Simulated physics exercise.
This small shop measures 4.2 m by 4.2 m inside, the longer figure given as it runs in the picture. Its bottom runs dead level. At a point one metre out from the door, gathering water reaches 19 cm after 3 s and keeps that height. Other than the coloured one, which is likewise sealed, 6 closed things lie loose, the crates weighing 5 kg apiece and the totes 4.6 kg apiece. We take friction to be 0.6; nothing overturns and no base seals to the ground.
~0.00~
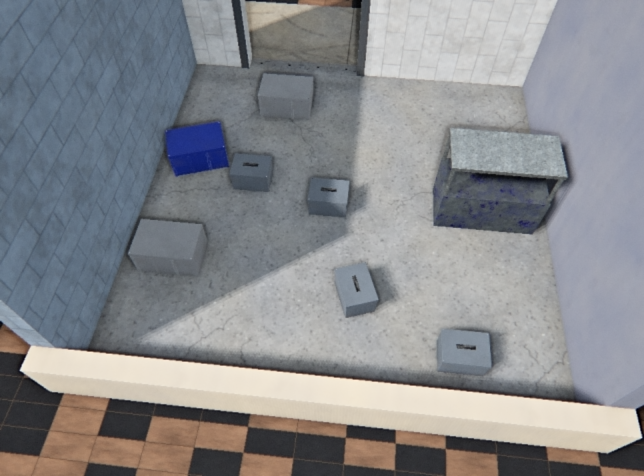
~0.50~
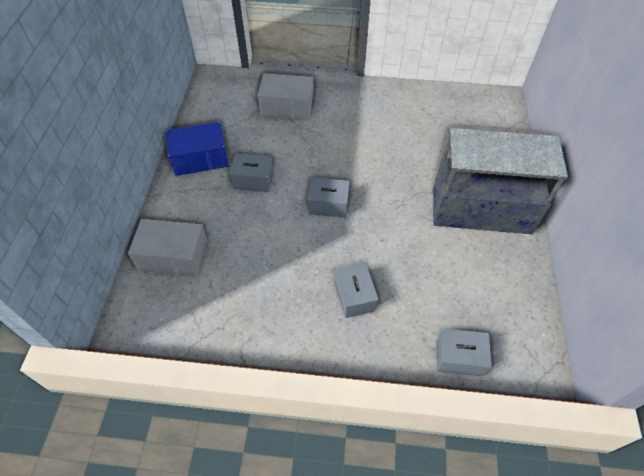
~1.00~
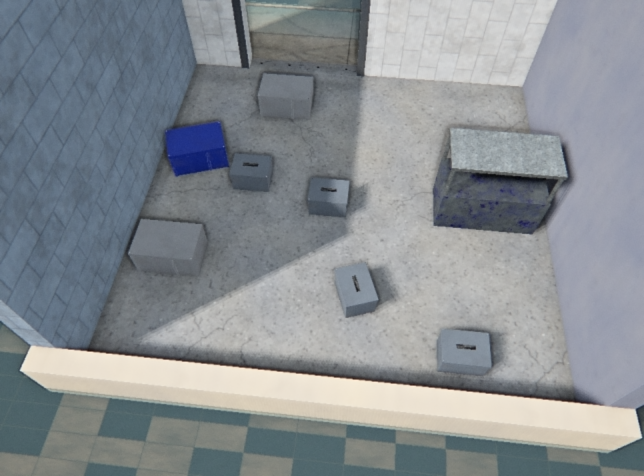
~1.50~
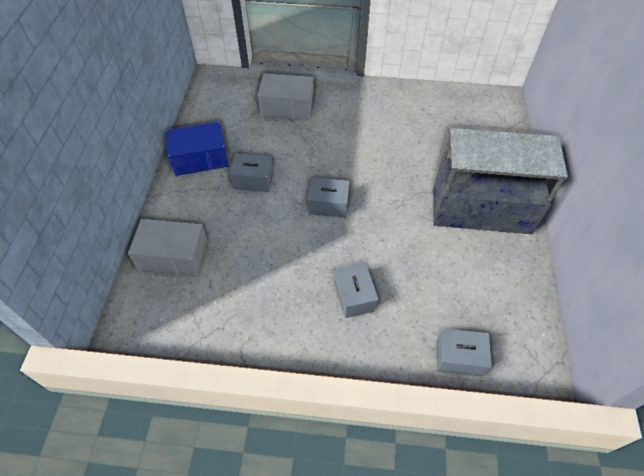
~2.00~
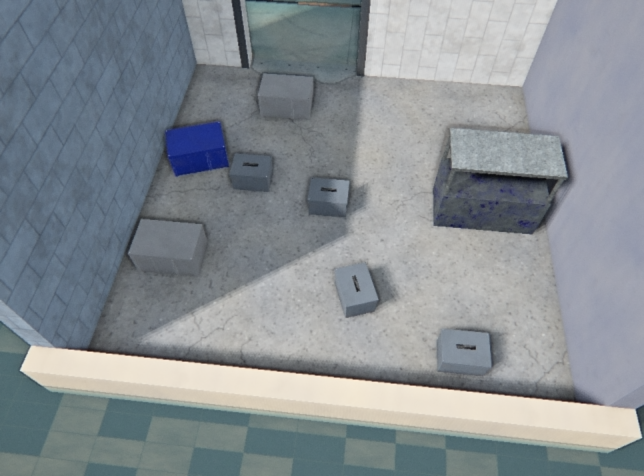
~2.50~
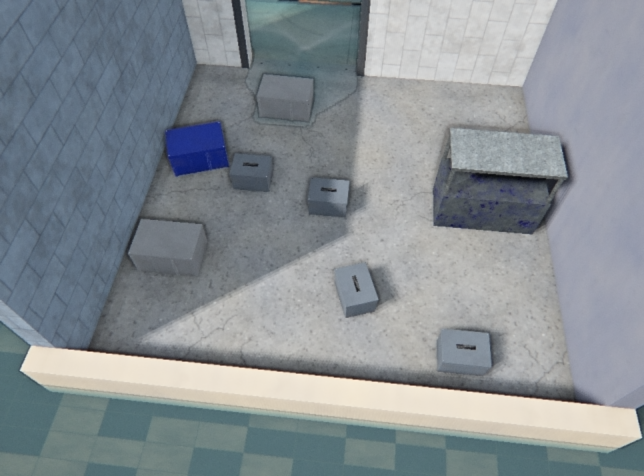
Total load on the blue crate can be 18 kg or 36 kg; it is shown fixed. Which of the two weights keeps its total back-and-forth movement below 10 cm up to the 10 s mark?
Only the heavier one.
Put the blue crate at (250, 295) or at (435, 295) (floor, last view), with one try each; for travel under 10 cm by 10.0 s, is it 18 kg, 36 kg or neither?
Only the heavy mass does it, then only the heavy mass does it.
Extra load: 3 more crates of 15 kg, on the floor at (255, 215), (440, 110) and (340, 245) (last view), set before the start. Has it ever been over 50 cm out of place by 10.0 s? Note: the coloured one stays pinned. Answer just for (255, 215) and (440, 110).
Well, beyond half a metre and then below half a metre.
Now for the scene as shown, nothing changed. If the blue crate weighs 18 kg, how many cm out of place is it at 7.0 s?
120 cm.
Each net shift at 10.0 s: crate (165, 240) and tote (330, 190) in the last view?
Respectively 20 and 200 centimetres.
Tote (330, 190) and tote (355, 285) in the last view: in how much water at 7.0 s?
About 9 and 8 cm.
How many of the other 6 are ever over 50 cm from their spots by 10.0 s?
I get 6.
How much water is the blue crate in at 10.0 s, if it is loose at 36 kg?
Depth: Approx. 8 cm.
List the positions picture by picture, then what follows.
The first frame shows the blue crate at (195, 139) rests on the ground; water covers 0.0 m2; 0 of 7 have shifted.
The second frame shows the blue crate at (195, 139), on the bottom; water covers 0.0 m2; 0 of 7 have shifted.
The third frame shows the blue crate at (195, 139) rests on the ground; water covers 0.0 m2; 0 of 7 have shifted.
The fourth frame shows the blue crate at (195, 139) rests on the ground; 0.0 m2 under water; 0 of 7 have shifted.
The fifth frame shows the blue crate at (195, 139), on the bottom; 0.1 m2 under water; 0 of 7 have shifted.
The sixth frame shows the blue crate at (195, 139) rests on the ground; water covers 0.7 m2; 0 of 7 have shifted.
After 3.5 s the blue crate would be 0 cm from its start with 18 kg and 0 cm from its start with 36 kg; 1 cm of water round it then.
After 4.5 s the blue crate would be 12 cm from its start with 18 kg and 0 cm from its start with 36 kg; 7 cm of water round it then.
After 7.0 s the blue crate would be 122 cm from its start with 18 kg and 0 cm from its start with 36 kg; 7 cm of water round it then.
After 10.0 s the blue crate would be 173 cm from its start with 18 kg and 0 cm from its start with 36 kg; 8 cm of water round it then.
